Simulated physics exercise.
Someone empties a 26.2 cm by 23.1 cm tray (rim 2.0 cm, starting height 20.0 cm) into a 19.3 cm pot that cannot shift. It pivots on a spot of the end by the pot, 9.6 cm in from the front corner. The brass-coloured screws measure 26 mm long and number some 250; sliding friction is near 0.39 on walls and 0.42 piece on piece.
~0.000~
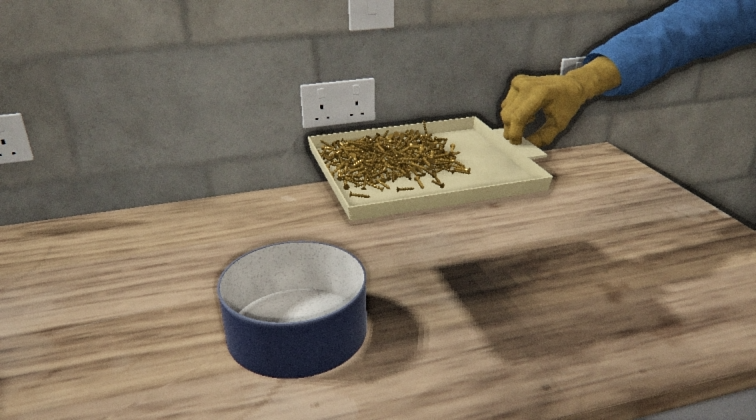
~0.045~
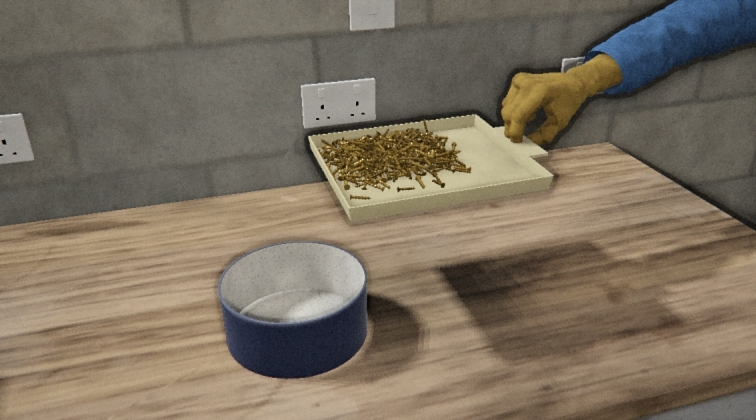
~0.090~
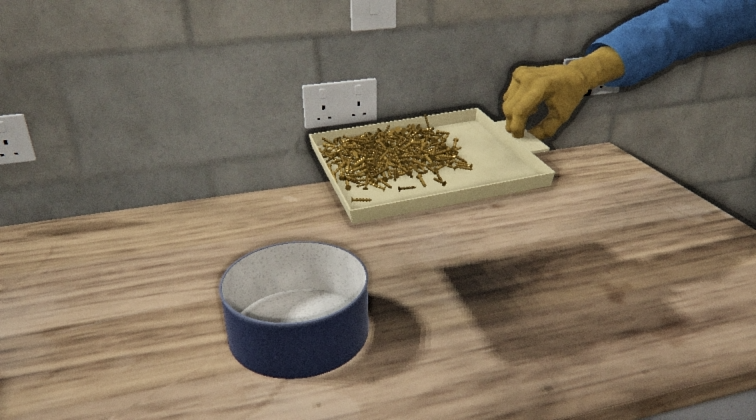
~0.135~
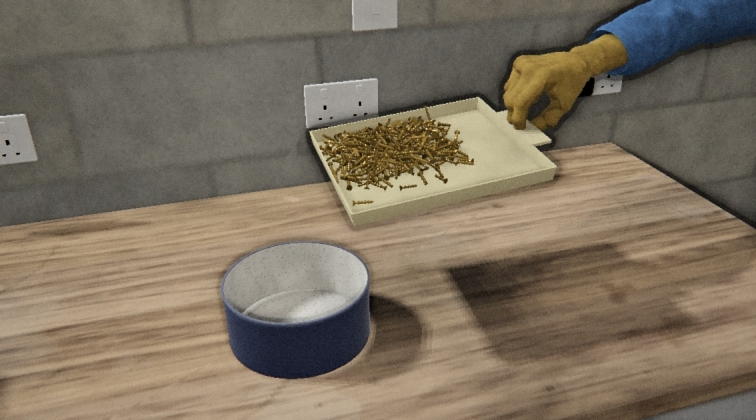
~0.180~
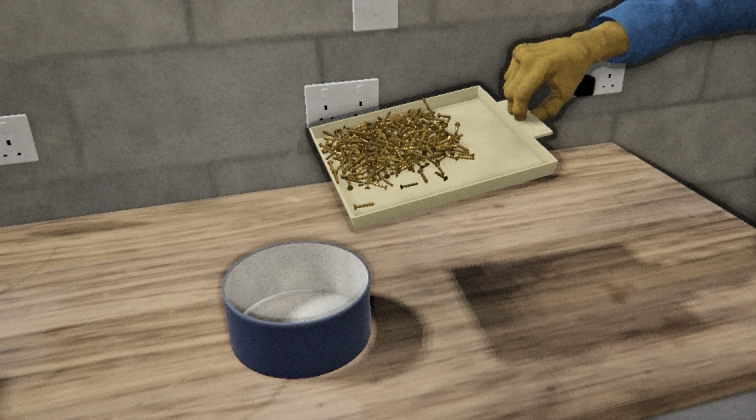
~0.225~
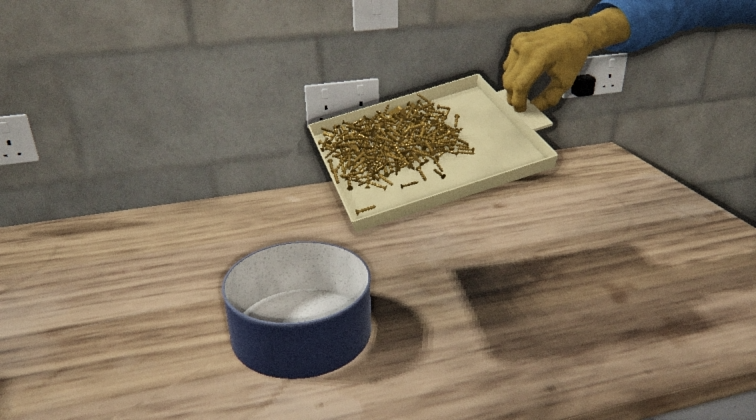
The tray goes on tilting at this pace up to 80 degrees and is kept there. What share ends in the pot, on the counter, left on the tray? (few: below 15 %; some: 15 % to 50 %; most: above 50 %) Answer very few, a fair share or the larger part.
Pot the larger part, counter a fair share, tray very few.
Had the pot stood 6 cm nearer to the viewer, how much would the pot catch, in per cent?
In that case some 90 per cent.
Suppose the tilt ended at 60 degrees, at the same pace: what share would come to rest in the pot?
In that case some 40 per cent.
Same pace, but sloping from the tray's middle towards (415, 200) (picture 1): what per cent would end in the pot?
About 20 per cent.
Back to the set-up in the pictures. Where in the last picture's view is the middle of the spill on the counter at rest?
At about (380, 375).
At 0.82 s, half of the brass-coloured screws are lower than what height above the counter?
Some 18 cm.
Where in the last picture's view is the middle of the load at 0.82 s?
Near (354, 219).
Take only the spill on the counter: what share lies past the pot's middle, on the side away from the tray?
Roughly 10 per cent.
Then, at 0.58 s, tilt 46 degrees; the tray holds 100 %, the pot 0 %.
Then, at 0.82 s, tilt 67 degrees; the tray holds 80 %, the pot 5 %.
After 1.17 s, tilt 80 degrees; the tray holds 10 %, the pot 50 %.
By 2.3 s all is still; pot 60 %, counter 40 %, tray 0 %.
